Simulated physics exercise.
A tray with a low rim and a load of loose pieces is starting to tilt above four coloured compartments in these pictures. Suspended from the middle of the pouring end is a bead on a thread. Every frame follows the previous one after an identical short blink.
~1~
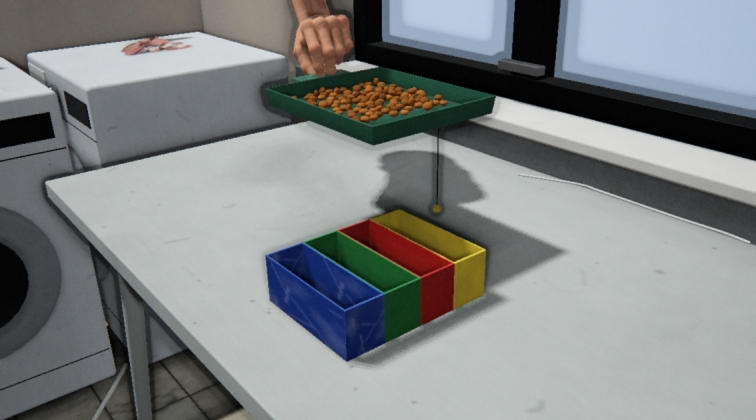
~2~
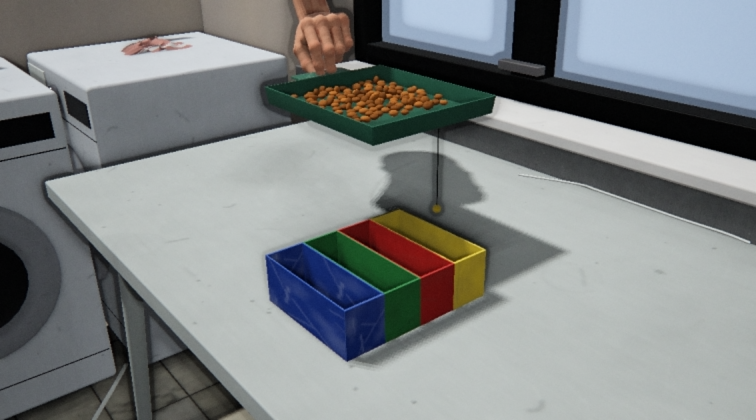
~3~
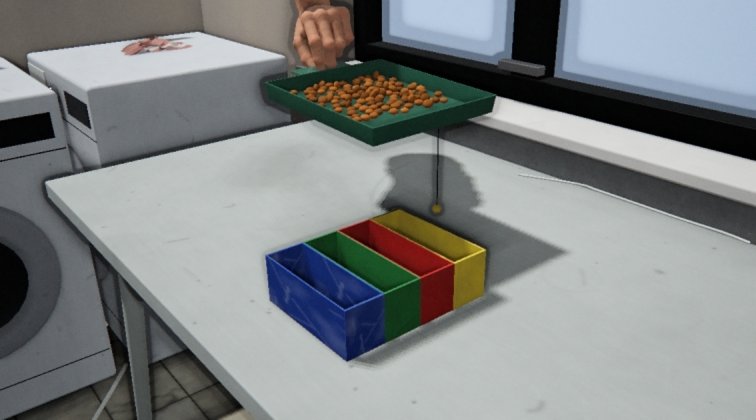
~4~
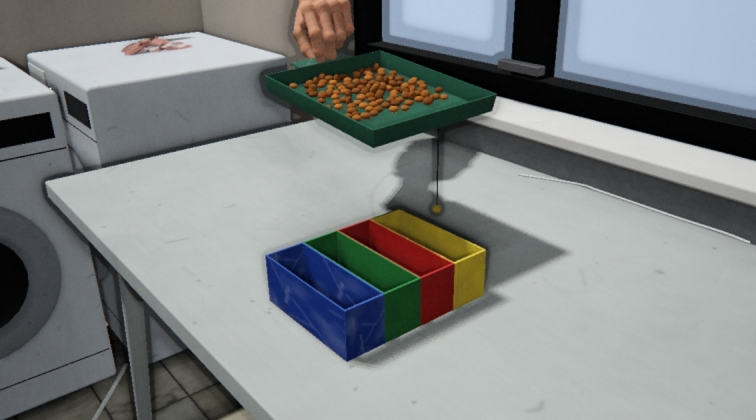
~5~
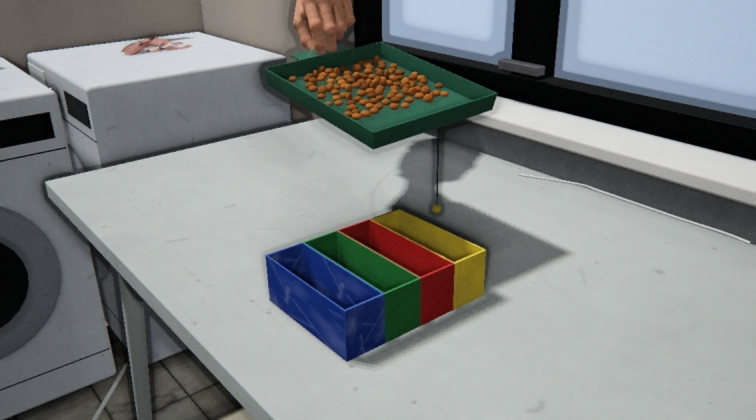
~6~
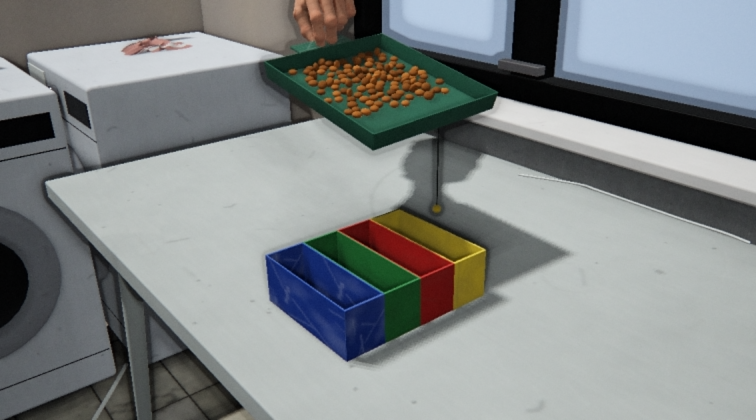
A dark green tray of brown kibble-like pieces hangs above a pale table in a laundry room, seen from slightly above by a still camera. Below it sit joined blue, green, red and yellow compartments, with white machines at left, a window behind and a bead on a thread. A hand stays behind the tray as it gradually tilts a little, its near edge dipping lowest at the left corner.
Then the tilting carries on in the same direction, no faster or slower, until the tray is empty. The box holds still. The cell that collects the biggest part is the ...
... Red one.
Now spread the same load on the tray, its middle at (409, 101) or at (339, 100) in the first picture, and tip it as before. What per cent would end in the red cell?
Roughly 50 and 60 percent, in that order.
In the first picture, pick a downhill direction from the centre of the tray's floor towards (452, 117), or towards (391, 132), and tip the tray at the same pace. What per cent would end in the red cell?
Around 0 per cent first, around 80 per cent next.
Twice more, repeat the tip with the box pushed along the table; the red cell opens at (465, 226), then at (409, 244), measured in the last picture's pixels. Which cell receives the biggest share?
First try: Blue. Second try: Red.
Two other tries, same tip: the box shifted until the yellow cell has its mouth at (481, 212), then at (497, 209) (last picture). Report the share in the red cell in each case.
Respectively 10 percent and 10 percent.
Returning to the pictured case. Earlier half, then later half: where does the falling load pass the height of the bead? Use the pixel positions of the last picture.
(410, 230), then (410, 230).
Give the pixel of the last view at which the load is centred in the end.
Once nothing moves, the middle sits near (416, 288).
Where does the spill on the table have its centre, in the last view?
Centre, final frame: Roughly (494, 287).
Soon, tray tipped steeply; nearly all on the tray; a stray few falling or outside the box.
A while on, tray tipped right over; about half on the tray; about a quarter in the red cell; a small part in the yellow cell; a stray few in the green cell; a stray few in the blue cell; about a quarter falling or outside the box.
Towards the end, tray tipped past a quarter turn; about half in the red cell; about a third in the yellow cell; a stray few in the green cell; a stray few in the blue cell; a small part falling or outside the box.
Finally, tray tipped past a quarter turn; about half in the red cell; about a third in the yellow cell; a stray few in the green cell; a stray few in the blue cell; a small part outside the box.
